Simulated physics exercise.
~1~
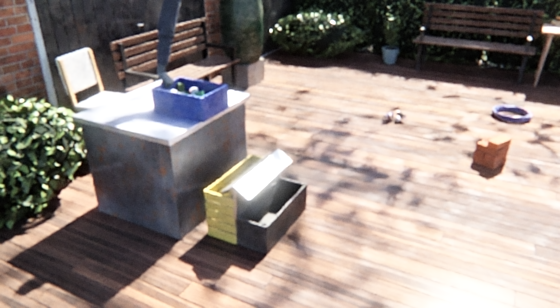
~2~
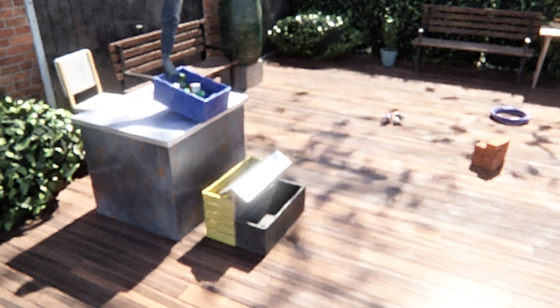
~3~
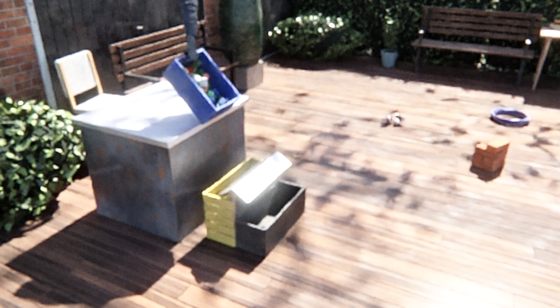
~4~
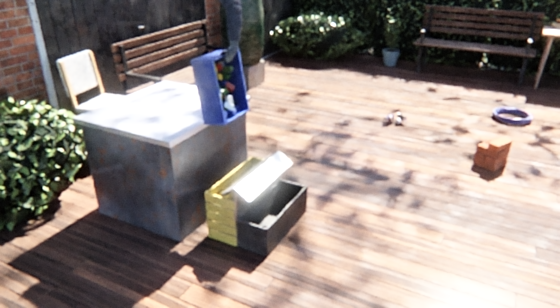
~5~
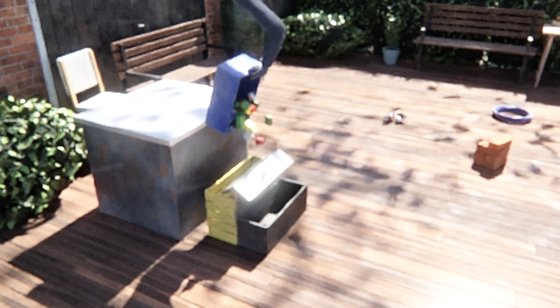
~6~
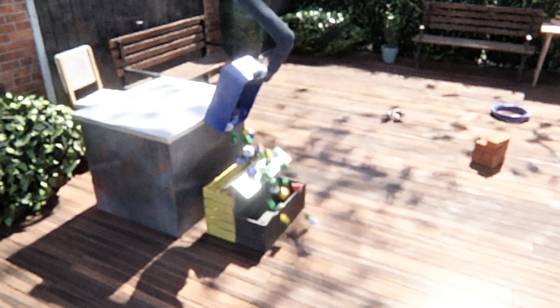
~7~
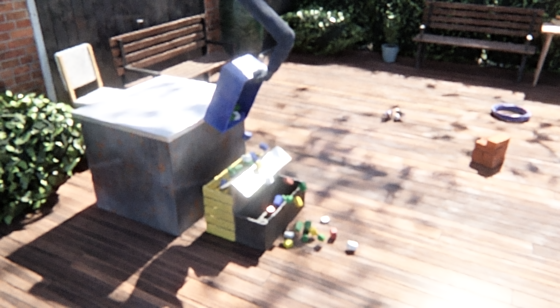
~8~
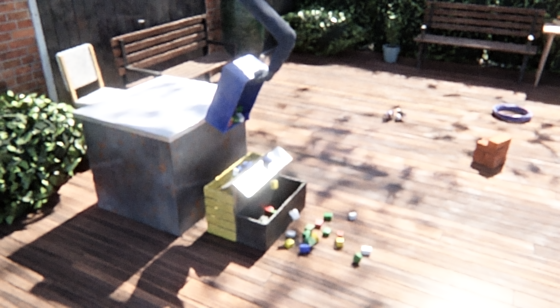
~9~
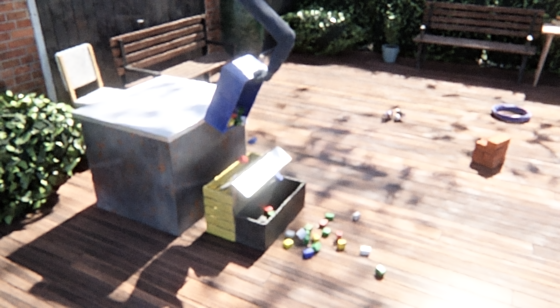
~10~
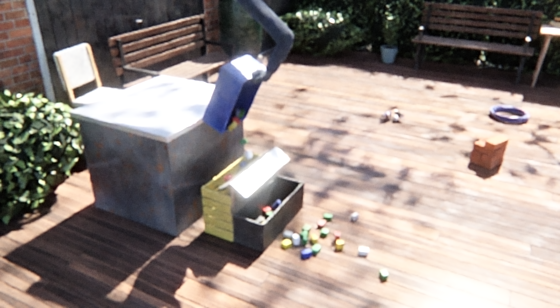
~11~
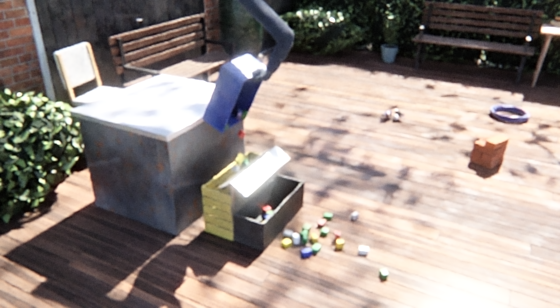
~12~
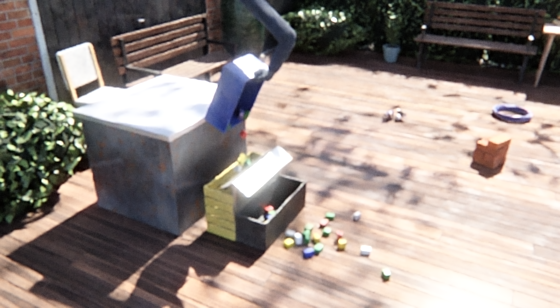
A blue tote full of small colourful toy bricks tipped over the edge of a grey bench, spilling them onto the ridged yellow and black bins below, and many tumbled past onto the wooden deck, where they lay scattered beside the black bin.
